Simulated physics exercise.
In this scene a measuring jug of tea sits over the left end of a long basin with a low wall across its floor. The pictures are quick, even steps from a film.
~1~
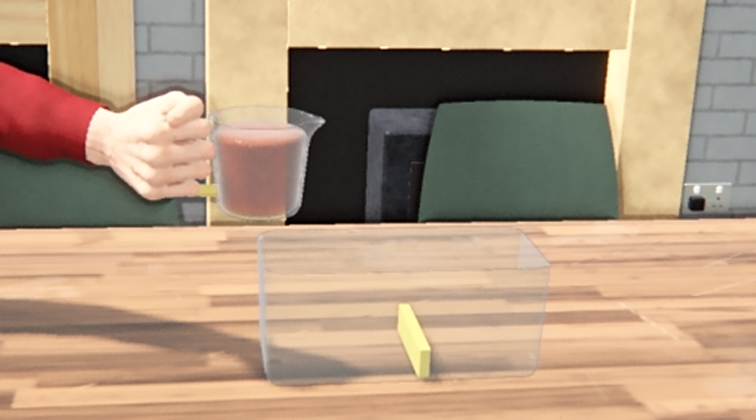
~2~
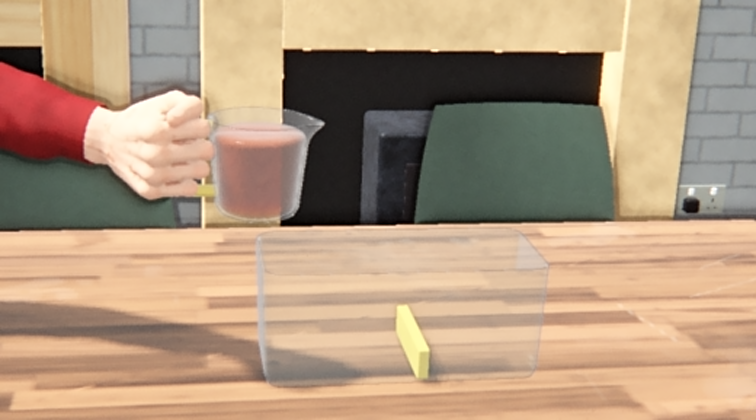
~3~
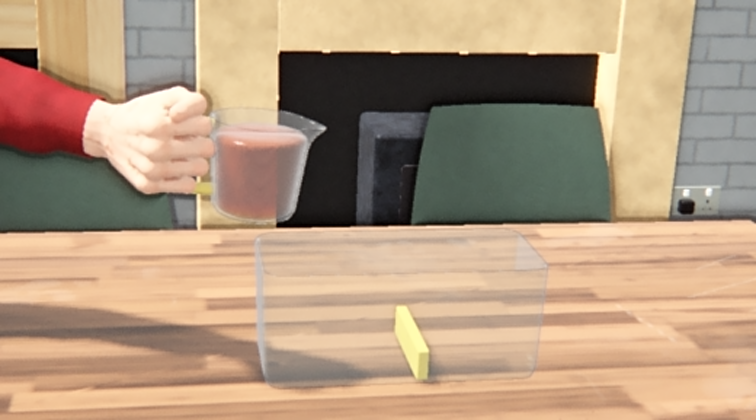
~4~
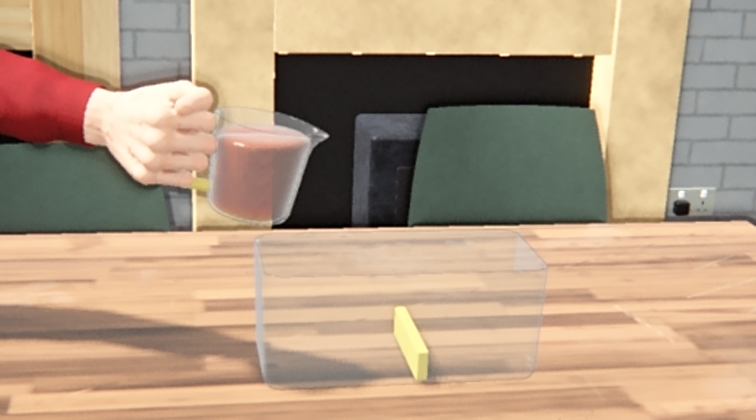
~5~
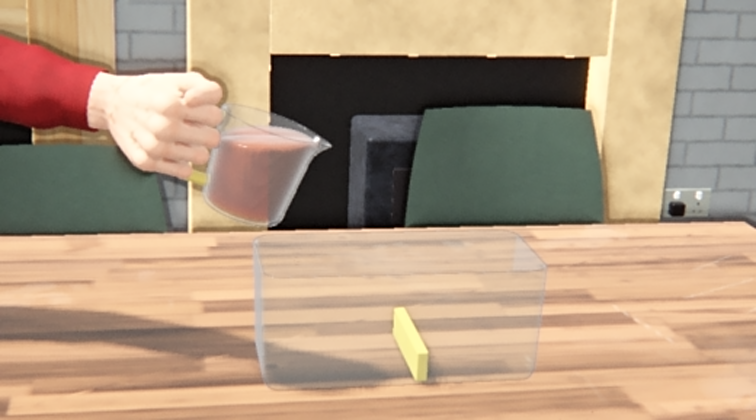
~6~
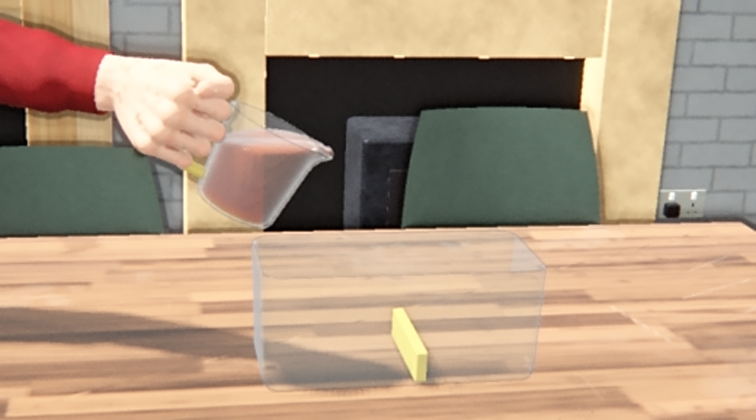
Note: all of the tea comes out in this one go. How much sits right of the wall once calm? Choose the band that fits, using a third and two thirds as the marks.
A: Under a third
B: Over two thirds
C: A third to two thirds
Option A: Under a third.
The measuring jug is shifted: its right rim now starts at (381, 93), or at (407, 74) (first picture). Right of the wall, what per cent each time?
Close to 75 in a hundred, and close to 90 in a hundred.
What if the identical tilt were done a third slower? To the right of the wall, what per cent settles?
Somewhere near 10 percent.
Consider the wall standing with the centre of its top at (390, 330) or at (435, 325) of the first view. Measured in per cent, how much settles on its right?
20 % then 5 %, approximately.
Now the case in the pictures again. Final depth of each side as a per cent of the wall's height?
About 70 per cent on the left and 10 per cent on the right.
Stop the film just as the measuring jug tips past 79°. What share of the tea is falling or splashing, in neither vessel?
Around 20 in a hundred.
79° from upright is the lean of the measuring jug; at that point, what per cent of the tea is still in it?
Remaining fraction: Approx. 60 %.
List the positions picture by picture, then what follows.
The first picture shows tilt 0°; pouring edge (324, 120); surface from (213, 131) to (306, 131); the long basin's rim runs from (262, 253) to (536, 248); the wall's top is at (414, 327).
The second picture shows tilt 1°; pouring edge (324, 122); surface from (212, 132) to (306, 132).
The third picture shows tilt 5°; pouring edge (326, 127); surface from (213, 132) to (308, 134).
The fourth picture shows tilt 11°; pouring edge (328, 134); surface from (215, 134) to (311, 136).
The fifth picture shows tilt 18°; pouring edge (331, 144); surface from (217, 137) to (320, 140).
The sixth picture shows tilt 27°; pouring edge (332, 157); surface from (217, 143) to (322, 146); 1 per cent is over the edge.
A moment on, the measuring jug is tipped on its side and 58 per cent is still to pour, 22 is left of the wall and 0 right of it.
Next, the measuring jug is tipped on its side and 16 per cent is still to pour, 72 is left of the wall and 3 right of it.
Then the measuring jug is tipped on its side and 3 per cent is still to pour, 87 is left of the wall and 7 right of it.
Later the measuring jug is tipped on its side and 0 per cent is still to pour, 90 is left of the wall and 9 right of it.
At rest 90 per cent lies left of the wall, 8 right of it and 1 outside.
